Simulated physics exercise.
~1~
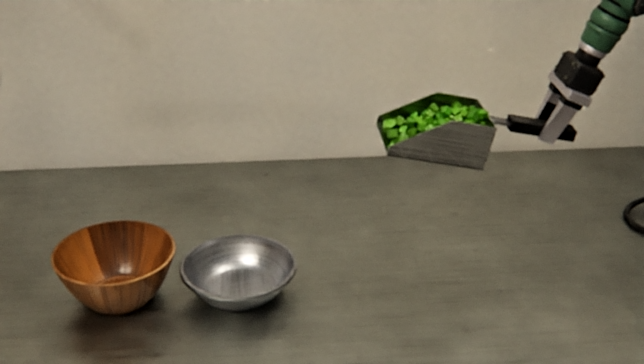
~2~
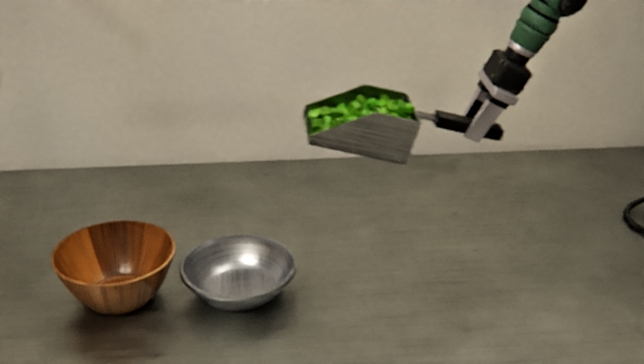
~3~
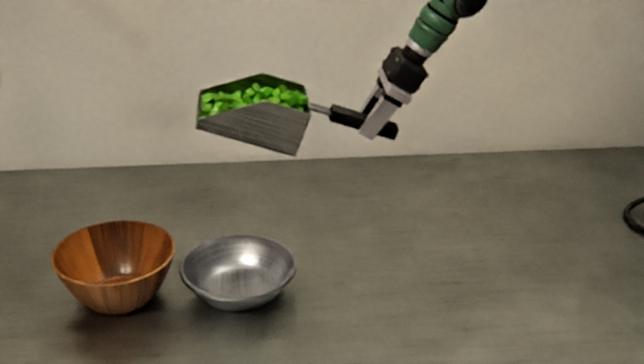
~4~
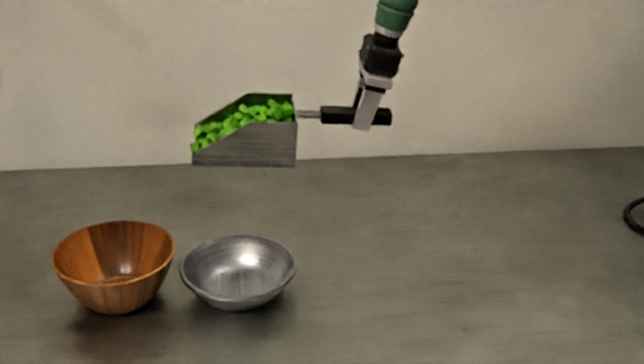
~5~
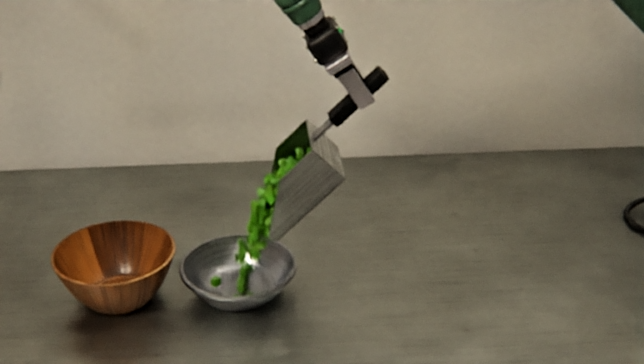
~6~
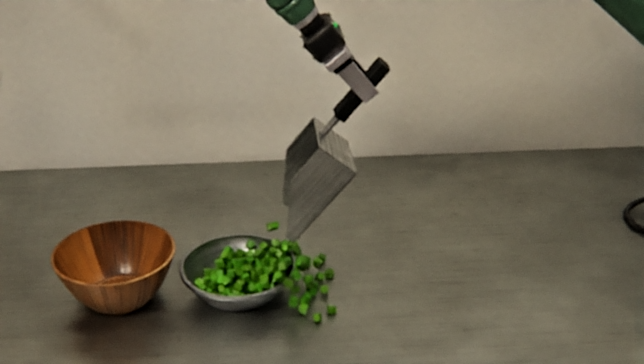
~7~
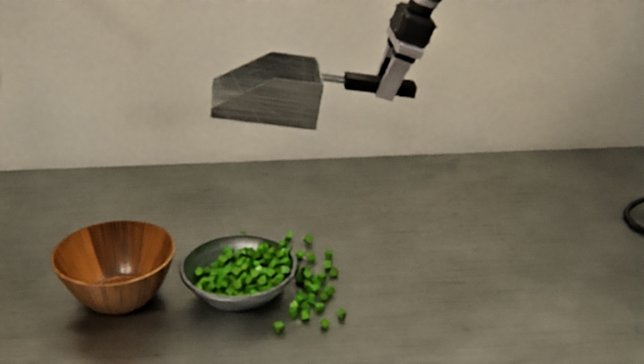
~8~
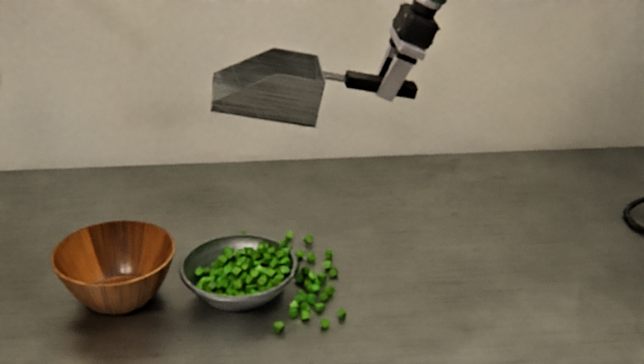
A robot arm carried a scoop of green vegetable dice left and tipped it over the metal bowl beside a wooden one, then raised the emptied scoop, leaving most pieces in the metal bowl and some scattered on the table to its right.
